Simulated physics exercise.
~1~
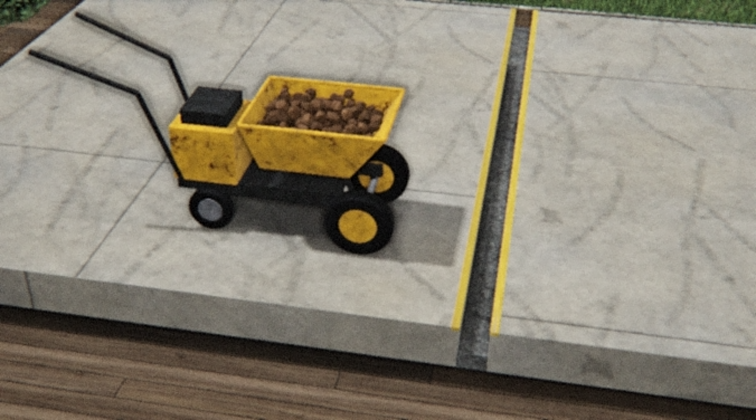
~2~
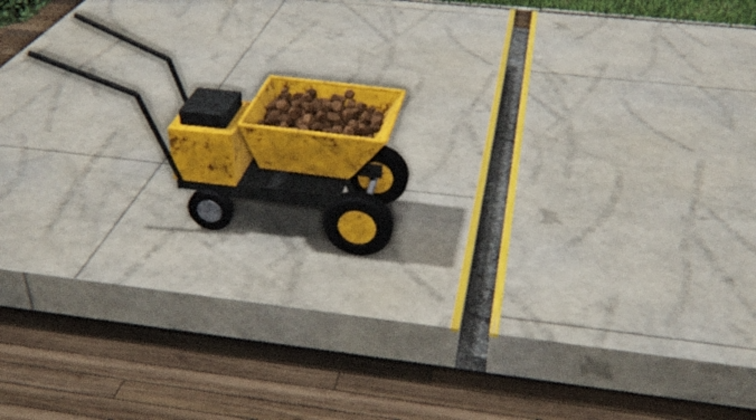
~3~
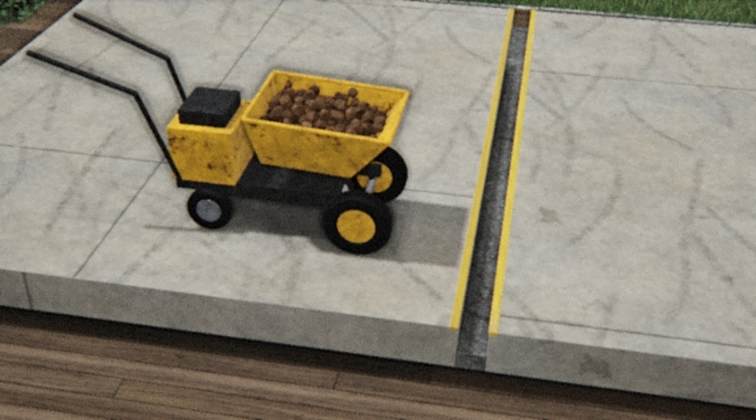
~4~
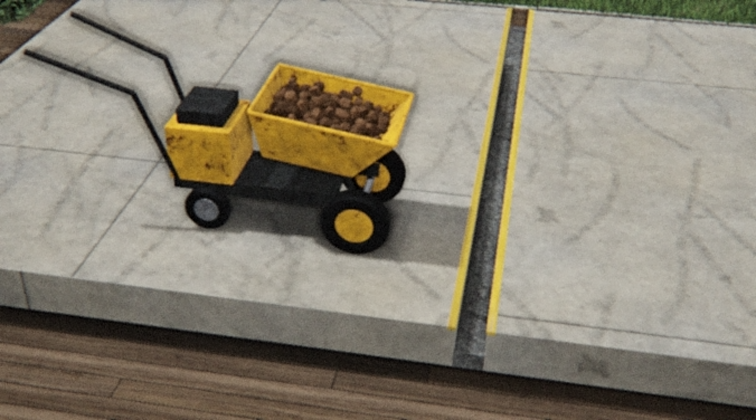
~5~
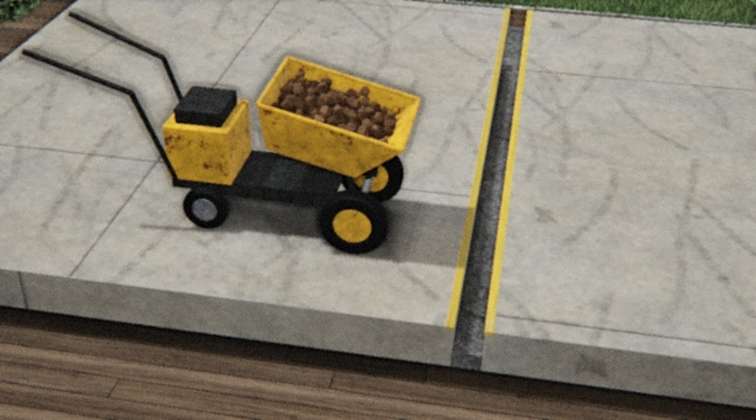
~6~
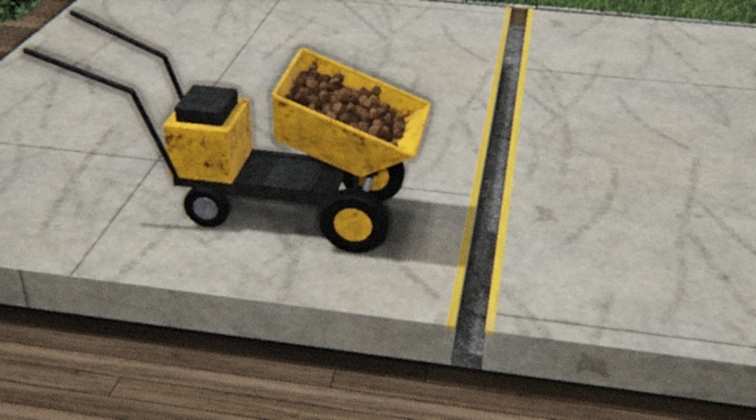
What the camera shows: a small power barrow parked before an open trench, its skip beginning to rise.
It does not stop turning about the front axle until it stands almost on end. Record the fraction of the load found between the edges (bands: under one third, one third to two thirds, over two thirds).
Recorded: One third to two thirds.
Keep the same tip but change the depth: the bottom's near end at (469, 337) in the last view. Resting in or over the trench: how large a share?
I'd guess close to 30 percent.
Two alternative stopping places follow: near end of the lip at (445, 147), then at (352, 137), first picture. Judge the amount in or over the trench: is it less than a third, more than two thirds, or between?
First: Under a third; second: Between a third and two thirds.
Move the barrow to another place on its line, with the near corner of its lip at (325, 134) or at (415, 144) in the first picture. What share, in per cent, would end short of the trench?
You'd get around 50 in a hundred, then 0 in a hundred.
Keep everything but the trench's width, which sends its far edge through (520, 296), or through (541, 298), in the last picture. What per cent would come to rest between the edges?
Lab note: Try one 90 per cent, try two 100 per cent.
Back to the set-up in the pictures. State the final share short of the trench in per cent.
It comes to close to 10 %.
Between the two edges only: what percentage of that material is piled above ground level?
Around 25 per cent.
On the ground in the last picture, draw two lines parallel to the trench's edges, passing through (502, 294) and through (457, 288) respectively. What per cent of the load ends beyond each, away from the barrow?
Close to 40 % and 90 %, in that order.
Soon after the last picture, skip tipped steeply; all in the skip.
A little later, skip tipped right over; about two thirds in the skip; a stray few short of the trench; about a quarter in or heaped over the trench; a small part beyond it; a small part falling.
Later still, skip tipped right over; a small part in the skip; a small part short of the trench; about half in or heaped over the trench; about a third beyond it.
By the end, skip tipped right over; a stray few in the skip; a small part short of the trench; about half in or heaped over the trench; about a third beyond it.
